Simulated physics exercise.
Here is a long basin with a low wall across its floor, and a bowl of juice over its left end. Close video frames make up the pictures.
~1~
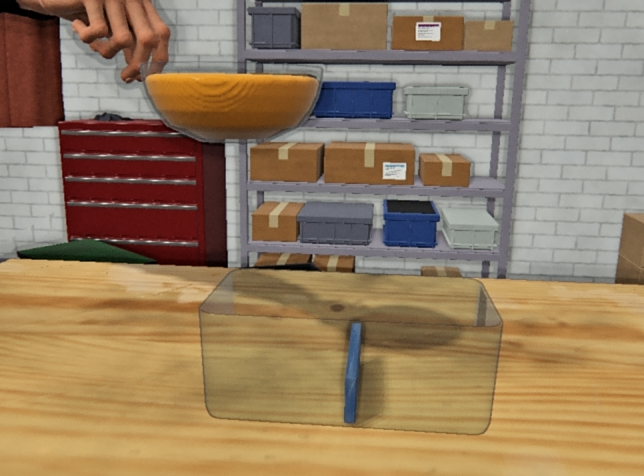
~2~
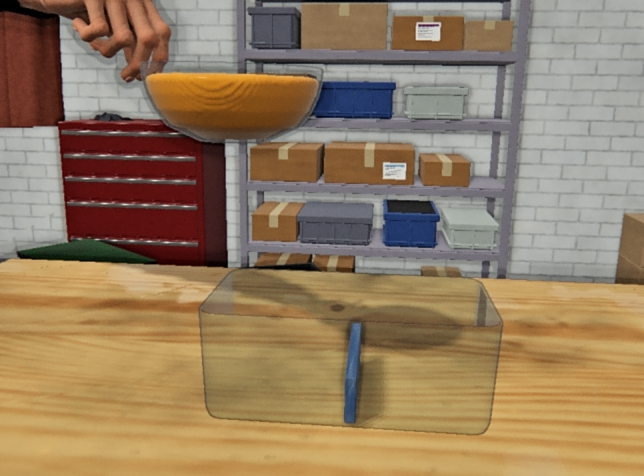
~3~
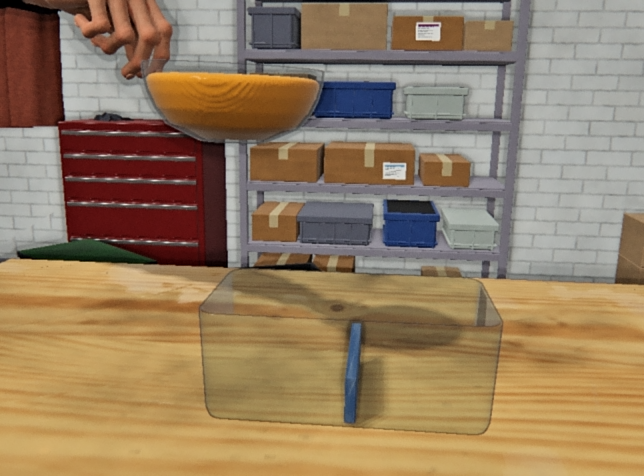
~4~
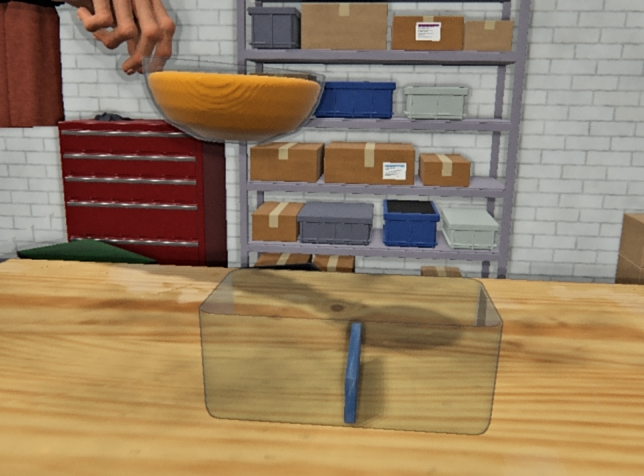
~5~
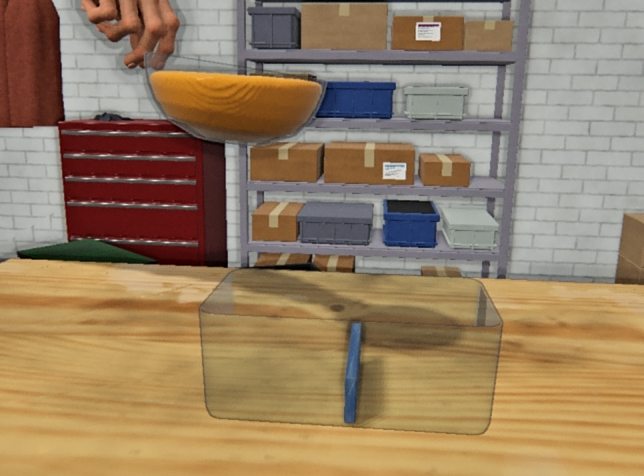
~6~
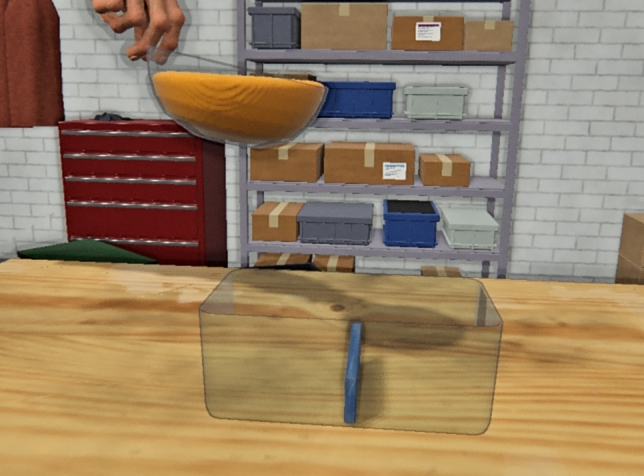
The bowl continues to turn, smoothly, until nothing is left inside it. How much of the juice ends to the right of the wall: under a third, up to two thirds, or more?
The upper band.
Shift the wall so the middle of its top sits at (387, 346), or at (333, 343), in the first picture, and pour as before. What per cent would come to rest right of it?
In order, near 55 and 90 in a hundred.
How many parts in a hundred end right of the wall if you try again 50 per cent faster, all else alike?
Roughly 65 in a hundred.
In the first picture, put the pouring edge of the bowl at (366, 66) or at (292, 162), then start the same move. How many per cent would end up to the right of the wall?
Roughly 80 percent on the first try and 40 percent on the second.
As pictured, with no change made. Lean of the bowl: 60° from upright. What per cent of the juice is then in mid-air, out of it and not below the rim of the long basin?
Around 45 %.
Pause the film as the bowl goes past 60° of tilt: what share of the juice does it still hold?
Roughly 40 %.
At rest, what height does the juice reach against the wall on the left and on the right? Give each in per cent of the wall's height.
I'd say about 20 for the left and about 80 for the right.
A moment on, the bowl is tipped part way and 42 per cent is still to pour, 1 is left of the wall and 14 right of it.
Next, the bowl is tipped on its side and 4 per cent is still to pour, 7 is left of the wall and 75 right of it.
Then the bowl is tipped on its side and 0 per cent is still to pour, 20 is left of the wall and 78 right of it.
Later the bowl is tipped on its side and 0 per cent is still to pour, 21 is left of the wall and 77 right of it.
At rest 21 per cent lies left of the wall, 76 right of it and 2 outside.
